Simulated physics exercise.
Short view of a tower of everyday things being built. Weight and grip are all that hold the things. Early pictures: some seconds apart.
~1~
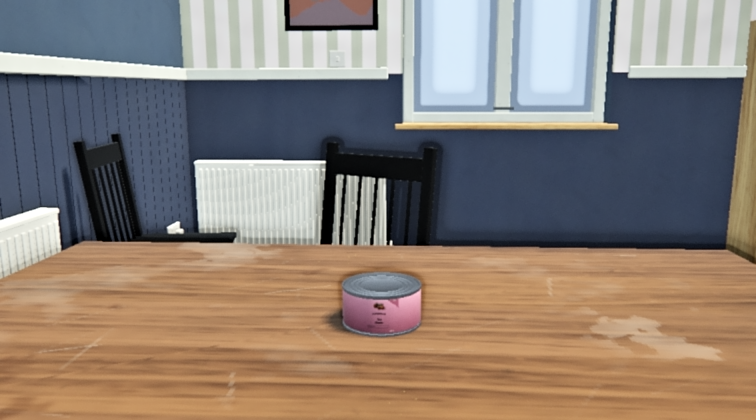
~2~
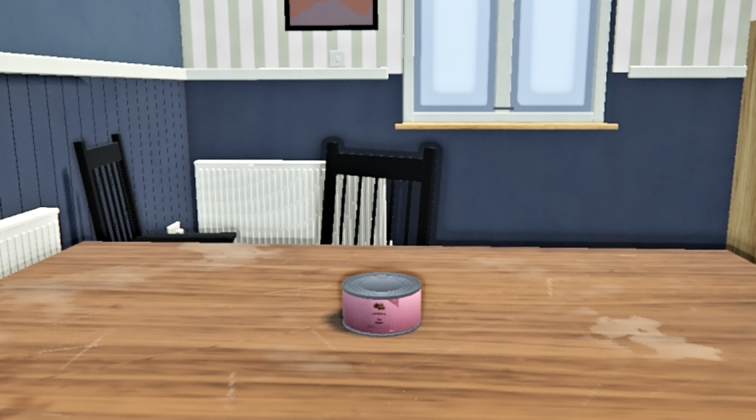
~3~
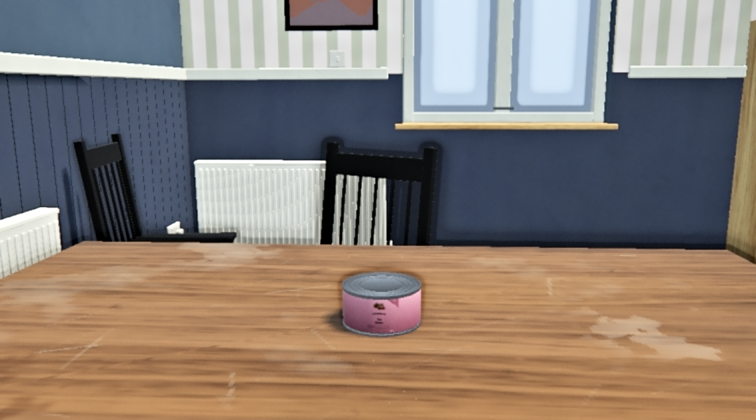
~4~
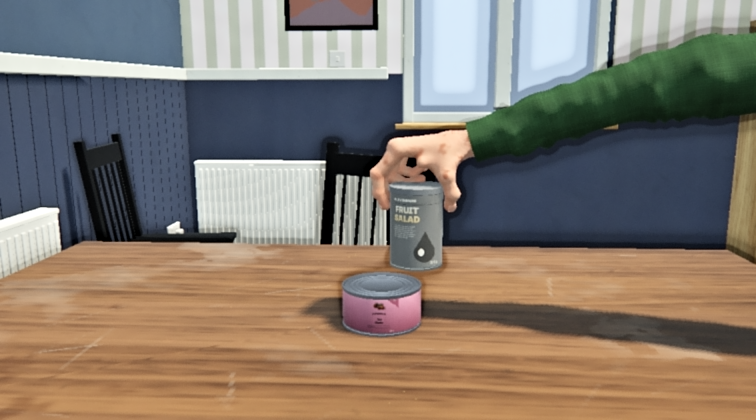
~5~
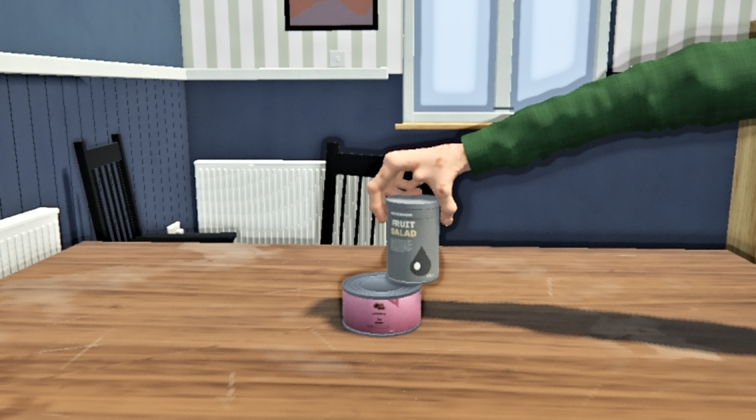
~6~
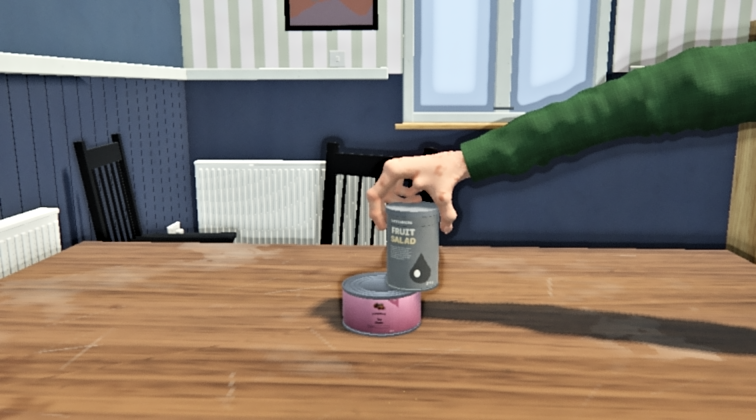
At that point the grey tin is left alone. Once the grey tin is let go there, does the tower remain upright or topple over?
It stands.
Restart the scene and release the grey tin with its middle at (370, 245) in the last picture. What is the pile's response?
In the end the pile does not fall.
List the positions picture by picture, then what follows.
In the first picture, the last thing is not in view yet; pink tub (382, 303).
In the second picture, the last thing is not in view yet; pink tub (382, 303).
In the third picture, the last thing is not in view yet; pink tub (382, 303).
In the fourth picture, still above its spot; grey tin (416, 225); pink tub (382, 303).
In the fifth picture, still above its spot; grey tin (413, 238); pink tub (382, 303).
In the sixth picture, in place under the hand; grey tin (413, 245); pink tub (382, 303).
Then, 0.30 s later than the last frame, all is still.
Then, 0.70 s later than the last frame, grey tin resting near (413, 246).
When it is over, both as before. End places, in pixels of the last picture, grey tin near (413, 246). The pile stays up.
